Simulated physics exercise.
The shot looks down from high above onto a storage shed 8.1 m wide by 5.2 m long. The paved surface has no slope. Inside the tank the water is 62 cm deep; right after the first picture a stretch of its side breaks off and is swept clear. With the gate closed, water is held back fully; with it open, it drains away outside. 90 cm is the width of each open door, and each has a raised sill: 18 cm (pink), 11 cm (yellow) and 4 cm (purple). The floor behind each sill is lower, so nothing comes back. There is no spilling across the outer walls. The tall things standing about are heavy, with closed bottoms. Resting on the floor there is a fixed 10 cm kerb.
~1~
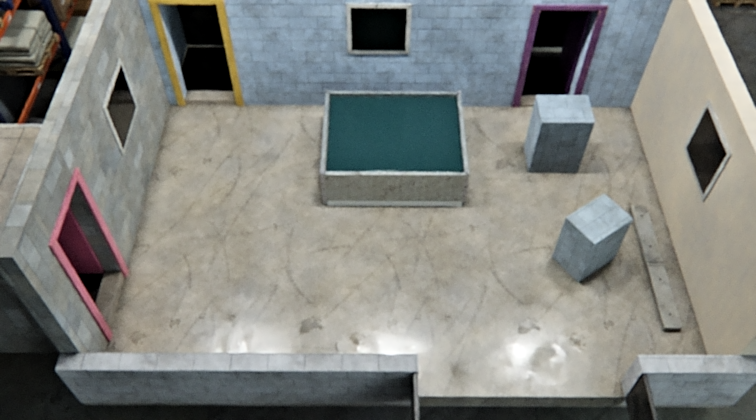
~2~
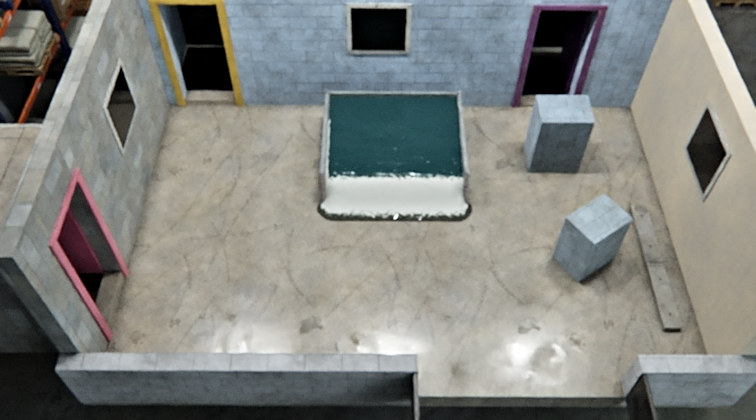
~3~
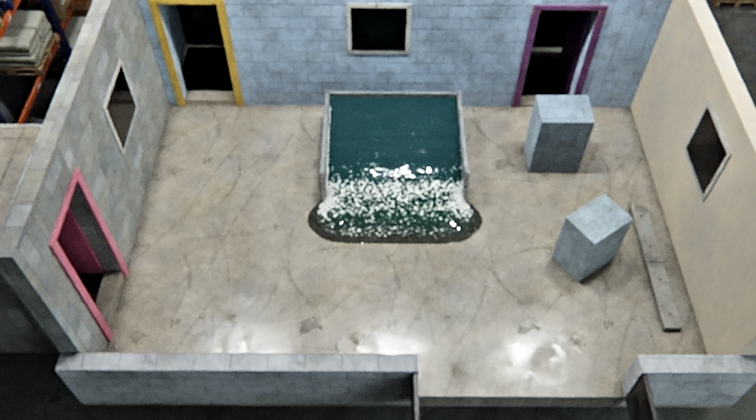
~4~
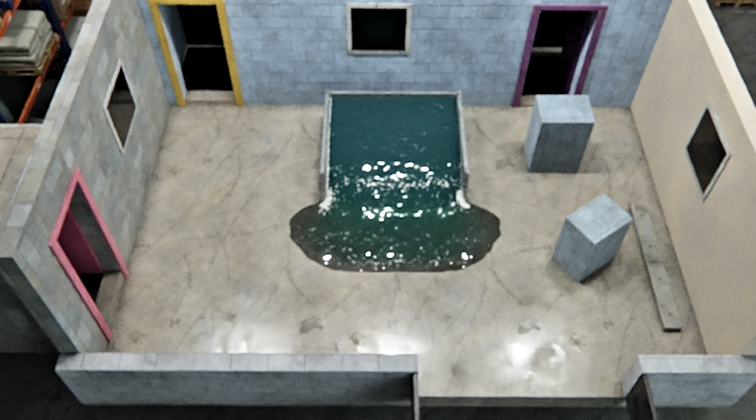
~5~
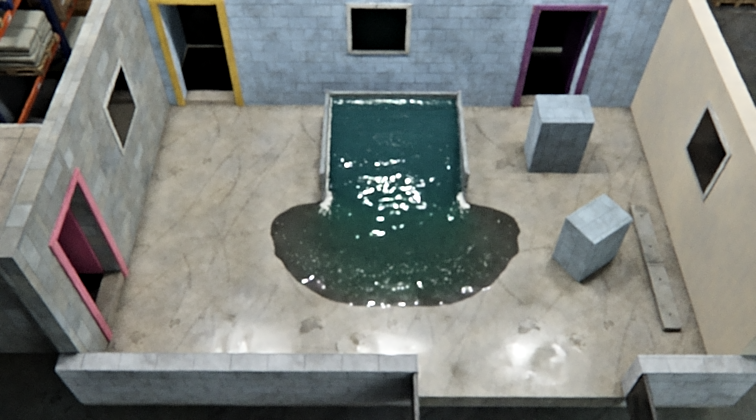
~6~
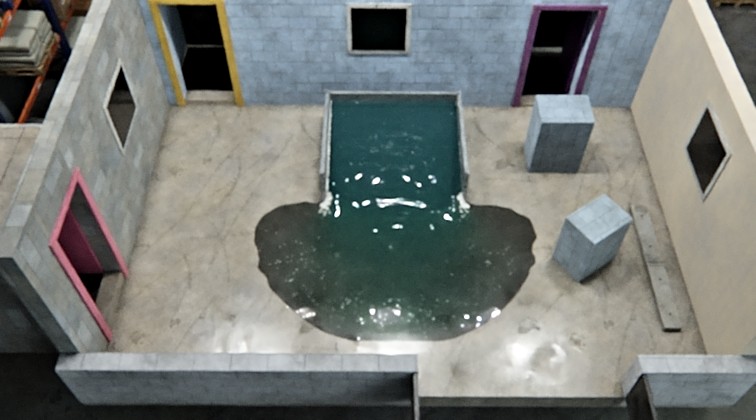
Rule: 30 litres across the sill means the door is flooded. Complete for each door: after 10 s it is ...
After that time the pink door is not flooded. After that time the yellow door is not flooded. After that time the purple door is not flooded.
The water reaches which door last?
Answer: Purple door.
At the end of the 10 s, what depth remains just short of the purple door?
It's about 2.0 cm.
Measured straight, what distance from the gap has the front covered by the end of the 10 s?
Roughly 5.0 m.
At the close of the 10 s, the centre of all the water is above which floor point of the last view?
Centre: Approx. (342, 219) px.
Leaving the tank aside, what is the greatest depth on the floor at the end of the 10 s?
It tops out at some 9 cm.
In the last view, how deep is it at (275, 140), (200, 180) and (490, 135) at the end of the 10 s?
First spot near 7 cm, second near 4 cm, third near 1 cm.
A moment later water covers 35 % of the floor and is deepest (33 cm) near (375, 378); pink door not reached, yellow door not reached, purple door not reached.
Soon after water covers 45 % of the floor and is deepest (30 cm) near (375, 378); pink door not reached, yellow door not reached, purple door not reached.
Next water covers 50 % of the floor and is deepest (26 cm) near (114, 377); pink door 20 cm at the sill, 2 L in, yellow door not reached, purple door not reached.
Later on water covers 70 % of the floor and is deepest (13 cm) near (168, 115); pink door 10 cm at the sill, 5 L in, yellow door 12 cm at the sill, 1 L in, purple door not reached.
At the end water covers 85 % of the floor and is deepest (9 cm) near (272, 116); pink door 4 cm at the sill, 5 L in, yellow door 7 cm at the sill, 2 L in, purple door 2 cm at the sill, 0 L in.
